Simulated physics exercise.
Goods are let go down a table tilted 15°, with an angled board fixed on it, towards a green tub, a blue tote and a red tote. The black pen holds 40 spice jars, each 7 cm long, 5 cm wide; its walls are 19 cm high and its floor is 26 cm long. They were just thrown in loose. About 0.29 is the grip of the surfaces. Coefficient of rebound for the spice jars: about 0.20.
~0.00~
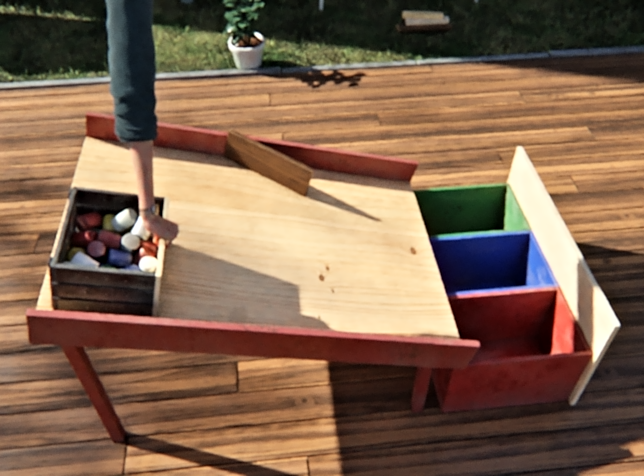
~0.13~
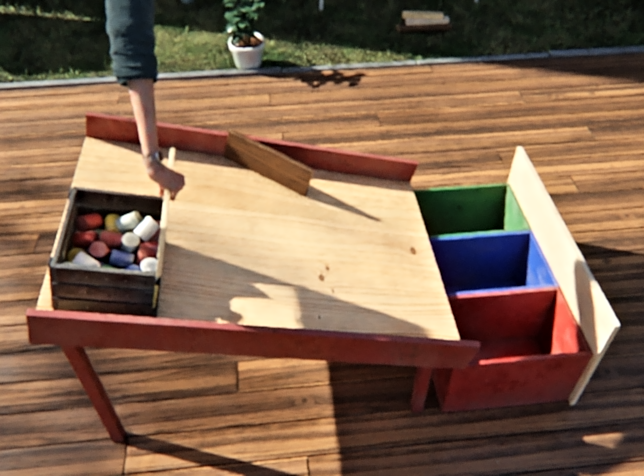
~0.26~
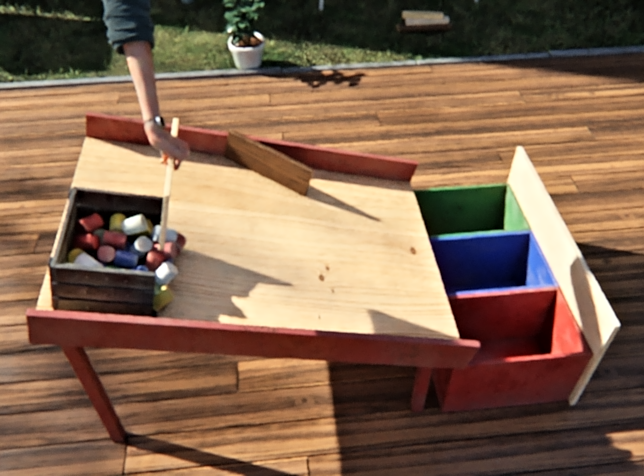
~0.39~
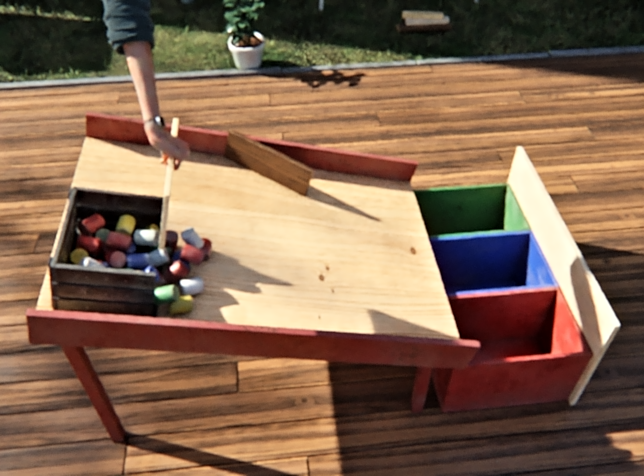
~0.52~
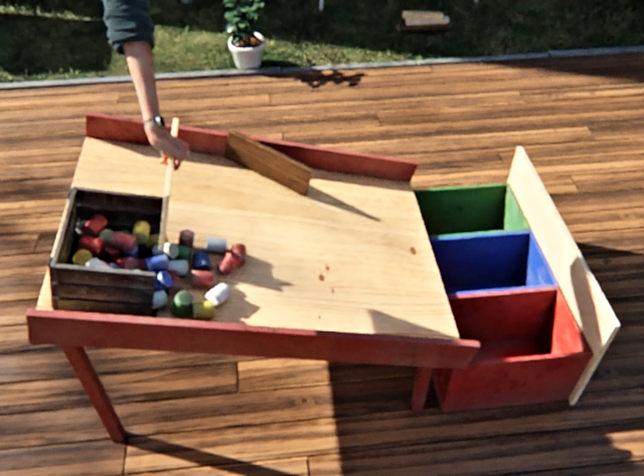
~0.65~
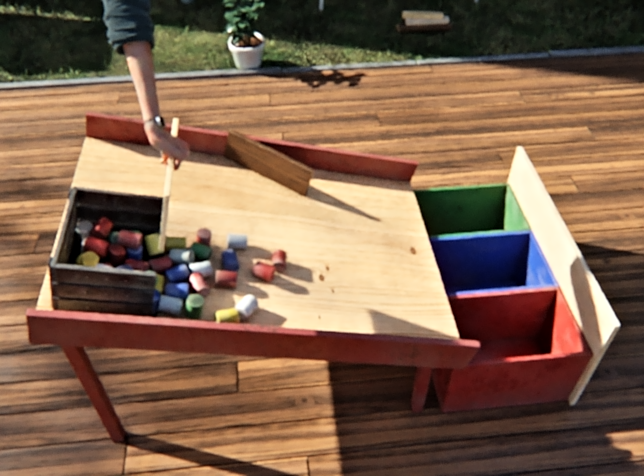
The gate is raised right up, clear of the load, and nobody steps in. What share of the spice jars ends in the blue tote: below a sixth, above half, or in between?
When they settle, from one in six to half of the spice jars finish in the blue tote.
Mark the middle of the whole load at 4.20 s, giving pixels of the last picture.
Around (494, 347).
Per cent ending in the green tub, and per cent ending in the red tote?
Shares, in order: About 5 percent and 50 percent.
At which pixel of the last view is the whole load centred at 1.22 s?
At roughly (229, 276).
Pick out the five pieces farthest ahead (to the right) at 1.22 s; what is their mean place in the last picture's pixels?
They are centred near (417, 289).
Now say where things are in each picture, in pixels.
In the first picture (each is followed by its nearest rim corner in this view), black pen, (56, 265); blue tote, (437, 295); none out.
Black pen, (56, 265), in the second picture.
Black pen, (56, 265); 4 out, in the third picture.
Black pen, (56, 265); 9 out, the lowest jar at (203, 250), in the fourth picture.
Black pen, (56, 265); 13 out, the lowest jar at (239, 255), in the fifth picture.
Black pen, (56, 265); blue tote, (437, 295); 17 out, the lowest jar at (280, 261), in the sixth picture.
After 1.22 s, 10 still in the black pen, 1 in the red tote and 29 on the slope.
After 1.93 s, 3 still in the black pen, 3 in the blue tote, 3 in the red tote, 30 on the slope and 1 in the air.
After 2.92 s, 3 still in the black pen, 1 in the green tub, 8 in the blue tote, 7 in the red tote, 20 on the slope and 1 in the air.
Outcome (at 4.20 s), 3 still in the black pen, 2 in the green tub, 12 in the blue tote, 19 in the red tote and 4 on the slope. Asked share, 12 of 40, 30 per cent.
